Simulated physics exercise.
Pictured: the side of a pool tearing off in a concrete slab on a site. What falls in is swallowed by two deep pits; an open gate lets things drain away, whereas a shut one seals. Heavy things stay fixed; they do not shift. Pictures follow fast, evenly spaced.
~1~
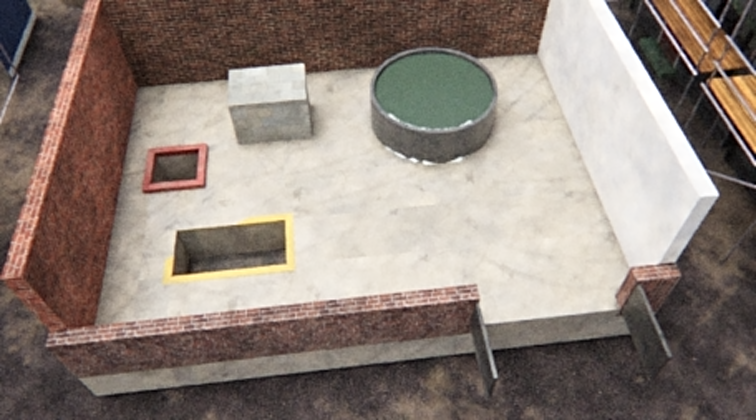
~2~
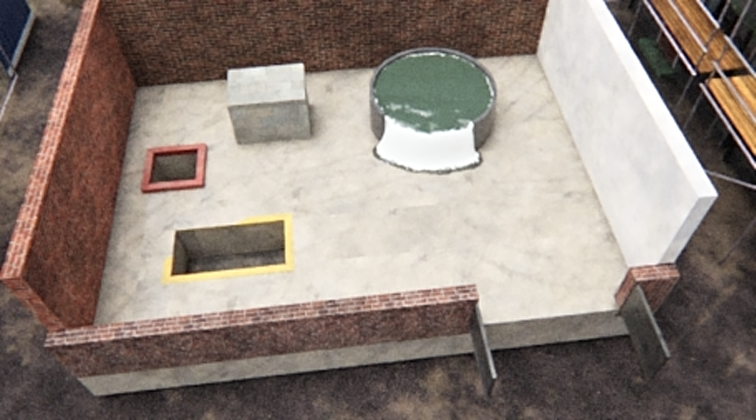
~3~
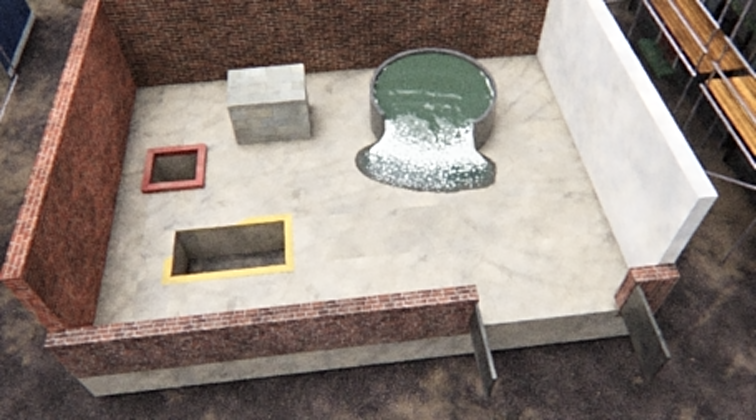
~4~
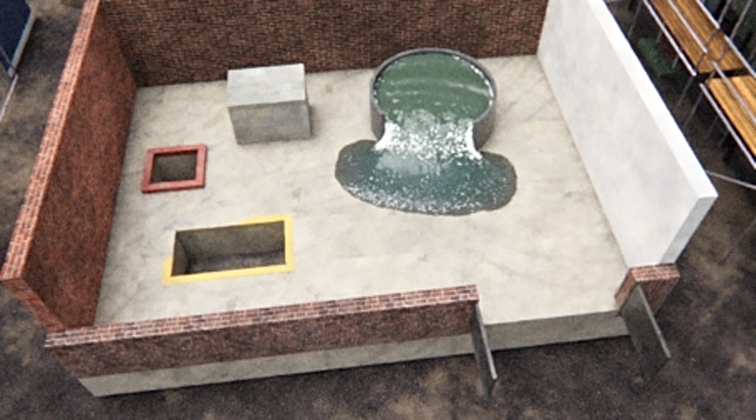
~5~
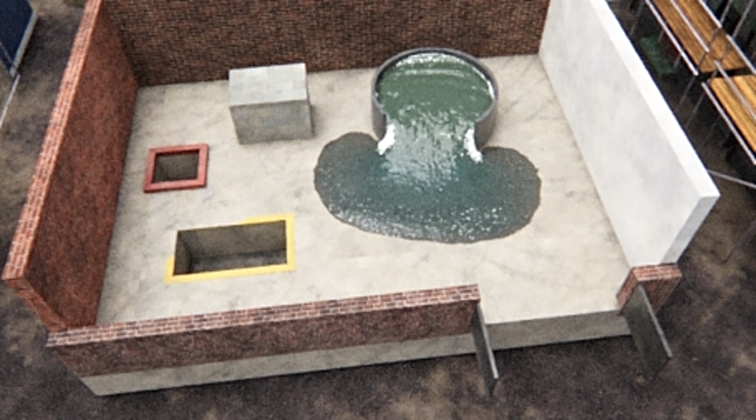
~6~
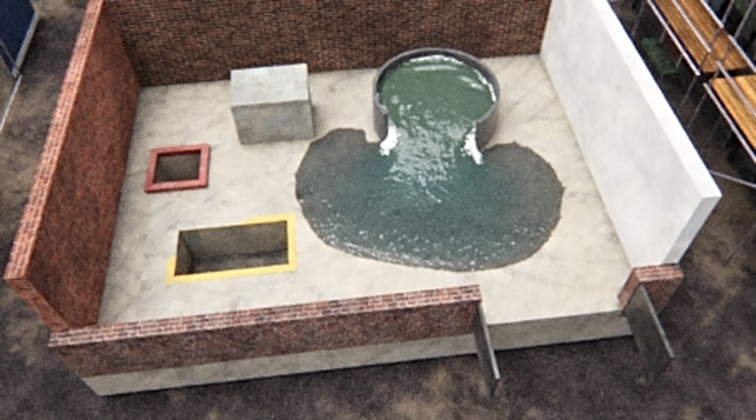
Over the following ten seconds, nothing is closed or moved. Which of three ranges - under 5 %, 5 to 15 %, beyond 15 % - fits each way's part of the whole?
One by one: The gate ends up high - past fifteen per cent; the yellow pit ends up high - past fifteen per cent; the red pit ends up low - beneath five per cent.
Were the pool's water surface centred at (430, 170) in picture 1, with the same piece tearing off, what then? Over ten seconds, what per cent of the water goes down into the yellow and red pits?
After ten seconds: Yellow pit around 30 percent, red pit around 0 percent.
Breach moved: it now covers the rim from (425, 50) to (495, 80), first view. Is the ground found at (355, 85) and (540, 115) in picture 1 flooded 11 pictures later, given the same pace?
Well, the first place ends up drenched, and the second one drenched.
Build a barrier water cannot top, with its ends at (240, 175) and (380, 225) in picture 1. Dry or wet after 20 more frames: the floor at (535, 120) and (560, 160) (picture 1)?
Going in order, I'd say kept out of it and kept out of it.
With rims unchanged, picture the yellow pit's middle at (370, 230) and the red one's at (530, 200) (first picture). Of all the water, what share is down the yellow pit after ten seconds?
Share for yellow, in per cent: 50.
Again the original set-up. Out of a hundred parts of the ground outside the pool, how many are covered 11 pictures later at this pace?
My estimate is near 40 per cent.
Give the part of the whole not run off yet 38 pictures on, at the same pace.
I'd put it at about 56 per cent.
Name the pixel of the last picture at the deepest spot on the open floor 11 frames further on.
Pointing at (428, 316).
A moment on, water covers 40 % of the floor; the gate 2 %, the yellow pit 1 %, the red pit 0 %.
Next, water covers 40 % of the floor; the gate 8 %, the yellow pit 3 %, the red pit 0 %.
Then, water covers 45 % of the floor; the gate 19 %, the yellow pit 7 %, the red pit 0 %.
Later, water covers 60 % of the floor; the gate 29 %, the yellow pit 16 %, the red pit 0 %.
In the end, water covers 70 % of the floor; the gate 36 %, the yellow pit 25 %, the red pit 0 %.
